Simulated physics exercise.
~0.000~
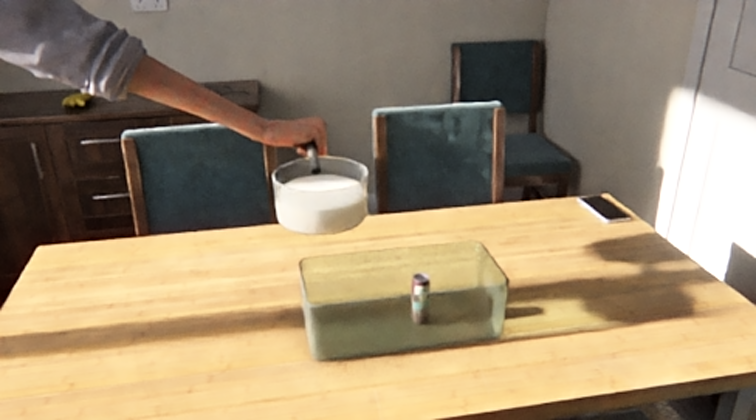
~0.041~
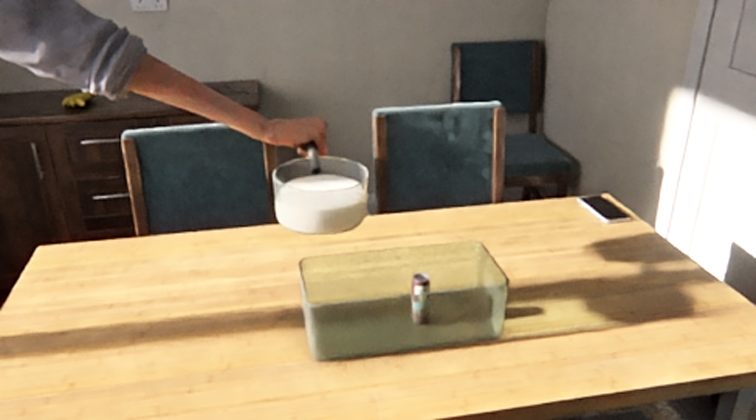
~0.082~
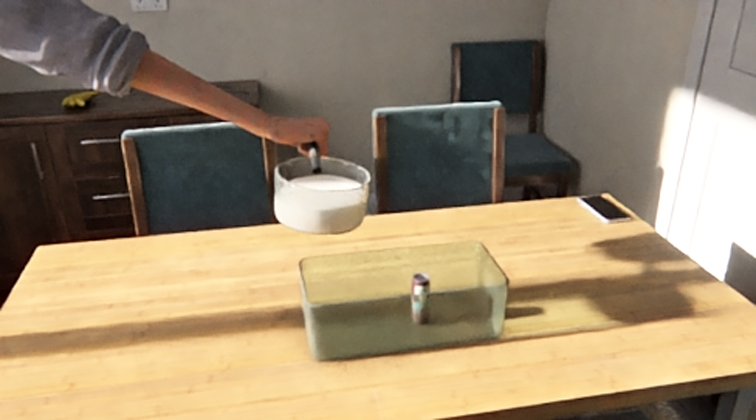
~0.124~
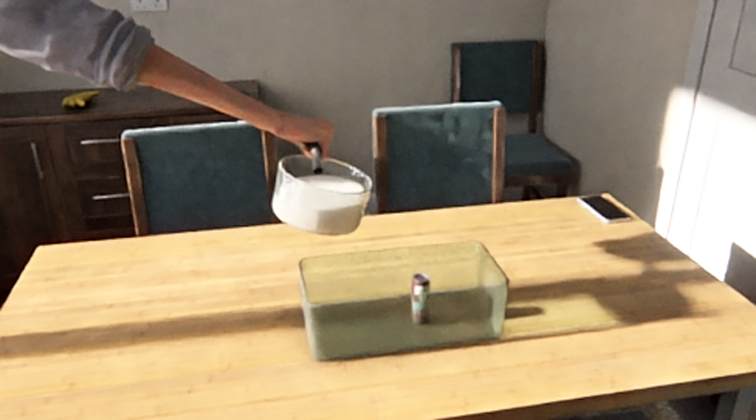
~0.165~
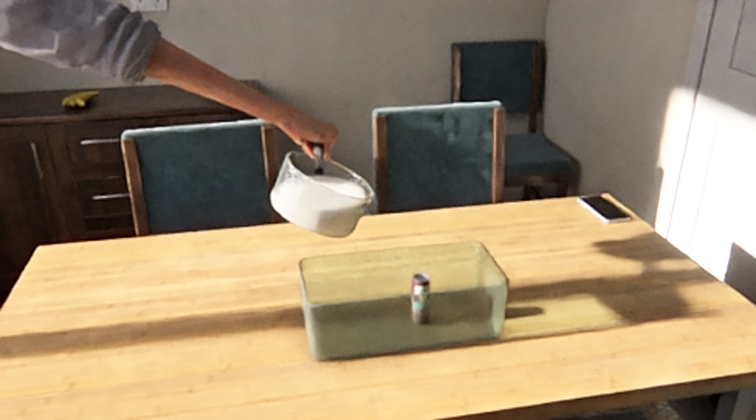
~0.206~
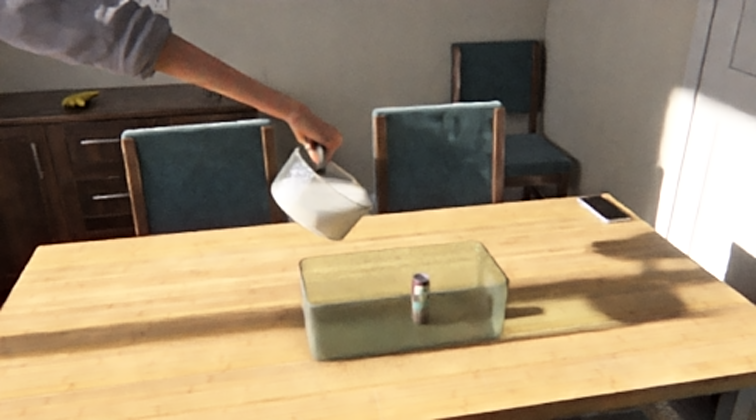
A hand held a clear pan of milk above an empty oblong basin with a small tin inside on a wooden table, then steadily tilted the pan down to the right.
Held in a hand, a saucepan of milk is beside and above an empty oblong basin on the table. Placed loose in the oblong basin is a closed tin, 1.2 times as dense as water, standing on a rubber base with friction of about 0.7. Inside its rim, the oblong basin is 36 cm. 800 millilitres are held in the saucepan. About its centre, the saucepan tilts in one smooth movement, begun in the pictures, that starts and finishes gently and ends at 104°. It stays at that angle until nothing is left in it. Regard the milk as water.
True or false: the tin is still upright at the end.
True.
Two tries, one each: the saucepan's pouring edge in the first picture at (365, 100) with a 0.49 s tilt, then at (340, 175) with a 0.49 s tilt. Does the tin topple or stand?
The tin overturns the first time and stays vertical the second time.
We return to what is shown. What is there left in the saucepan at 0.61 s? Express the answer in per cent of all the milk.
Near 7 percent, more or less.
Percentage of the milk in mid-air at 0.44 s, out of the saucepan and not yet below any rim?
Roughly 54 %.
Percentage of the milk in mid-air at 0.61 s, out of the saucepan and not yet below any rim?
Something like 8 per cent of the total.
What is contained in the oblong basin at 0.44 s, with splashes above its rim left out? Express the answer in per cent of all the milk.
The basin holds roughly 20 in a hundred parts at that moment.
Then, 0.44 s in, the tilt is 101° and 26 per cent is still to pour; the tin stands where it began.
Then, 0.61 s in, the tilt is 104° and 7 per cent is still to pour; the tin stands where it began.
Then, 0.79 s in, the tilt is 104° and 1 per cent is still to pour; the tin stands where it began.
Then, 0.99 s in, the tilt is 104° and 0 per cent is still to pour; the tin stands where it began.
Finally, the tin stands where it began.
